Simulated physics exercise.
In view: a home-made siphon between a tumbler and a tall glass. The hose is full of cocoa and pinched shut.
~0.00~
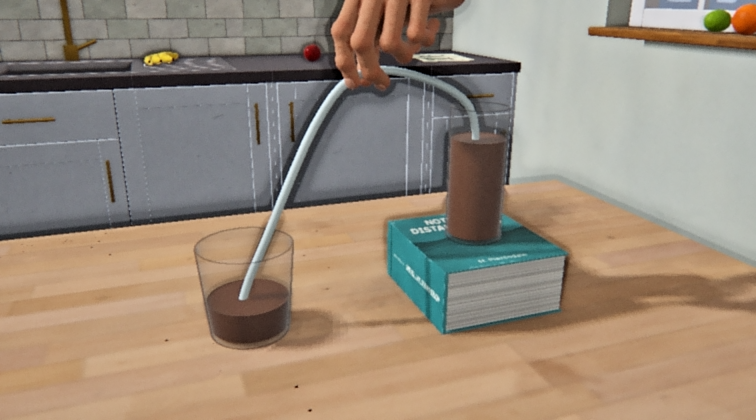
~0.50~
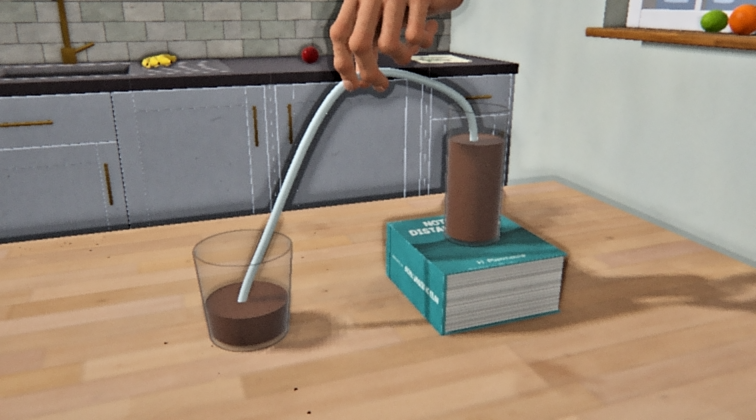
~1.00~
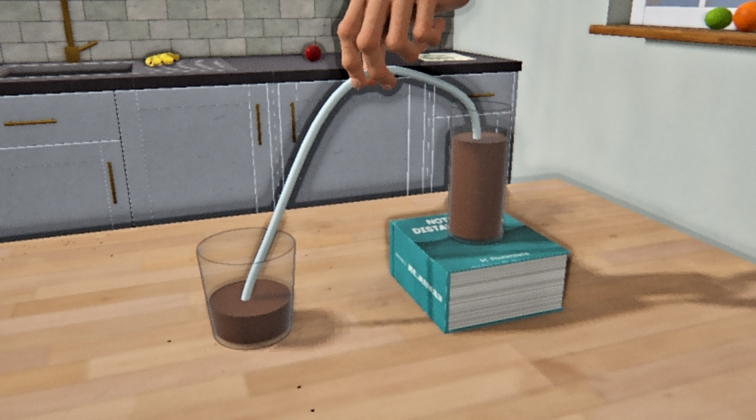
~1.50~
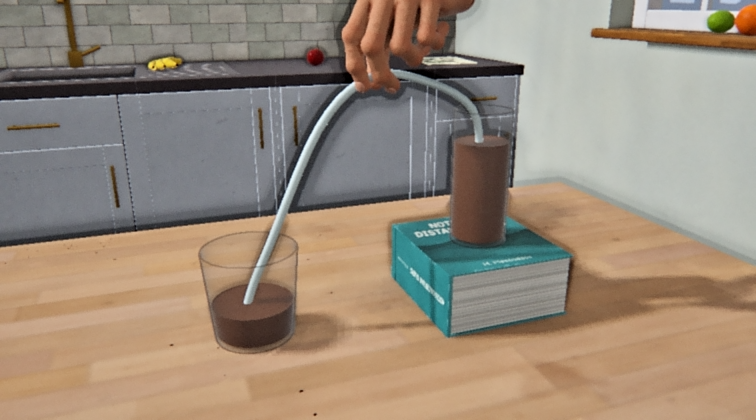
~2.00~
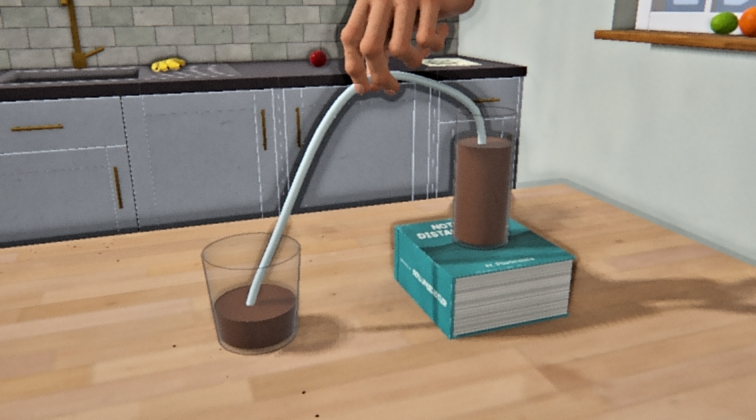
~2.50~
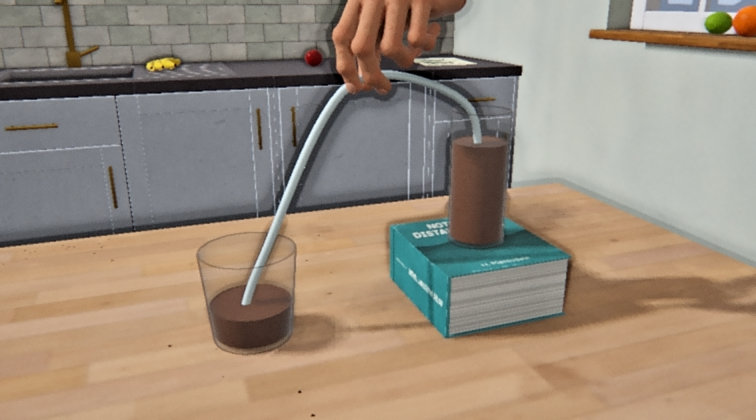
In a kitchen, a hand pinches a pale hose arching between a tumbler on the wooden tabletop at left and a taller glass on a teal book at right, both holding brown liquid. The view shifts very slightly, while the hand keeps its grip and the liquid levels show no clear change.
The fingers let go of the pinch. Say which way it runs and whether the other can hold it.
The cocoa goes into the left one; the receiving one stays below its rim.
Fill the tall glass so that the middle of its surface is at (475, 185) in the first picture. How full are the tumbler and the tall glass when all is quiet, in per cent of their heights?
Roughly 55 per cent, then 10 per cent.
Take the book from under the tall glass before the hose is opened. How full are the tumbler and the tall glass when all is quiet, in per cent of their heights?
About 60 and 40 per cent.
After 8.0 s, the tumbler is about half full; the tall glass is about half full.
After 20.0 s, the tumbler is about three quarters full; the tall glass is about a quarter full.
After 45.0 s, the tumbler is about three quarters full; the tall glass is nearly empty.
